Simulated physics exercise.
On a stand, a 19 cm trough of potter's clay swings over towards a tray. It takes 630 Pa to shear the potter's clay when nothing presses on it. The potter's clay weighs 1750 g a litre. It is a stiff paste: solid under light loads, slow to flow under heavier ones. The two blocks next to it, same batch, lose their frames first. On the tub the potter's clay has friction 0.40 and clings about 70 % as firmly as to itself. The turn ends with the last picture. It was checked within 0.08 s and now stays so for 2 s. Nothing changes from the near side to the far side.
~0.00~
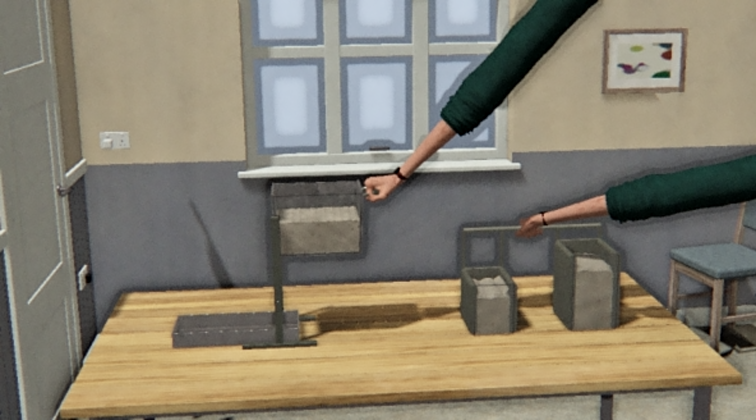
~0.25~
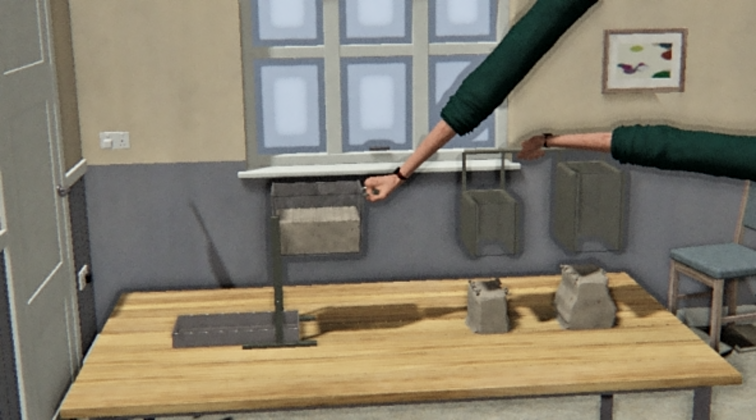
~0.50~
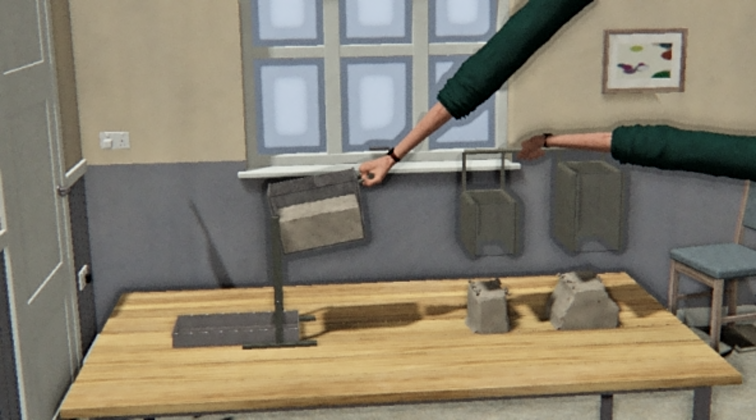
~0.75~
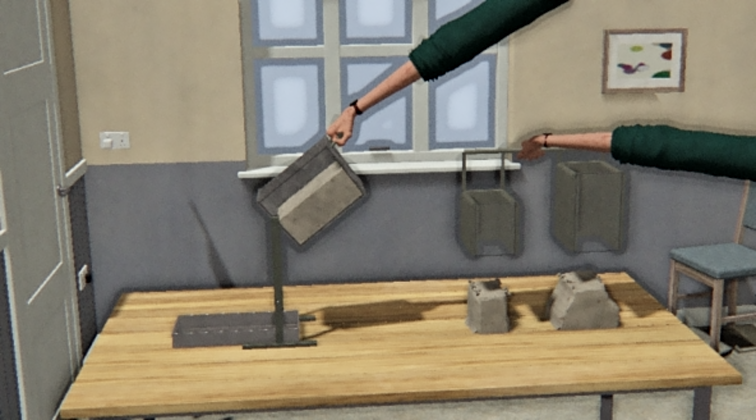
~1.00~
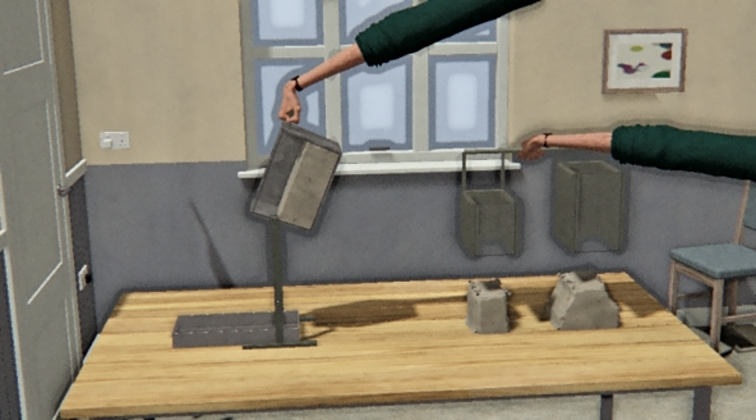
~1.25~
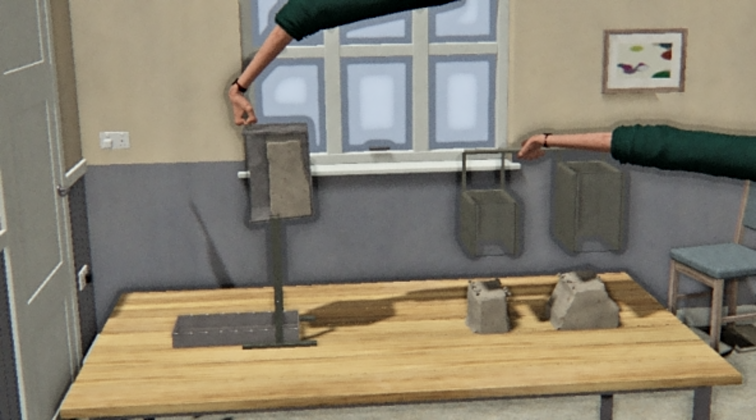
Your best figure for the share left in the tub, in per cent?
Close to 53 per cent.
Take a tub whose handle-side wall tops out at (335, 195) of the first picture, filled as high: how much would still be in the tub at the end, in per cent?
In that case some 75 per cent.
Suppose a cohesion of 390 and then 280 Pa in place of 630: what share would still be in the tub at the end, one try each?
In turn about 50 %, 45 %.
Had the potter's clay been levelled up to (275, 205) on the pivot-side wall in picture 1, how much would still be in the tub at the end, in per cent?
It would be near 40 %.
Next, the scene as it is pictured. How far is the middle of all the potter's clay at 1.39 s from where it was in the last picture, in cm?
About 6 cm.
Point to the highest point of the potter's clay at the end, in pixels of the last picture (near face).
At about (295, 184).
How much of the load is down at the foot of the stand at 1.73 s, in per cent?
About 0 %.
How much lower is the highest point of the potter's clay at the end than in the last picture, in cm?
Some 13 cm.
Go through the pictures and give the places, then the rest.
Handle-side rim at (360, 193), tilt 0 degrees; crest of the potter's clay at (342, 220); block heights 14 cm, 22 cm (left to right), in the first picture.
Handle-side rim at (360, 193), tilt 0 degrees; crest of the potter's clay at (342, 220); block heights 14 cm, 18 cm (left to right), in the second picture.
Handle-side rim at (355, 179), tilt 9 degrees; crest of the potter's clay at (355, 207); block heights 14 cm, 16 cm (left to right), in the third picture.
Handle-side rim at (326, 146), tilt 38 degrees; crest of the potter's clay at (340, 170); block heights 14 cm, 15 cm (left to right), in the fourth picture.
Handle-side rim at (282, 131), tilt 68 degrees; crest of the potter's clay at (307, 144); block heights 14 cm, 15 cm (left to right), in the fifth picture.
Handle-side rim at (243, 136), tilt 92 degrees; crest of the potter's clay at (296, 141); block heights 14 cm, 15 cm (left to right), in the sixth picture.
After 1.39 s, the tub is at 92 degrees and holds 100 %.
After 1.56 s, the tub is at 92 degrees and holds 62 %.
After 1.73 s, the tub is at 92 degrees and holds 53 %.
After 1.90 s, the tub is at 92 degrees and holds 53 %.
After 3.25 s, the tub is at 92 degrees and holds 53 %.
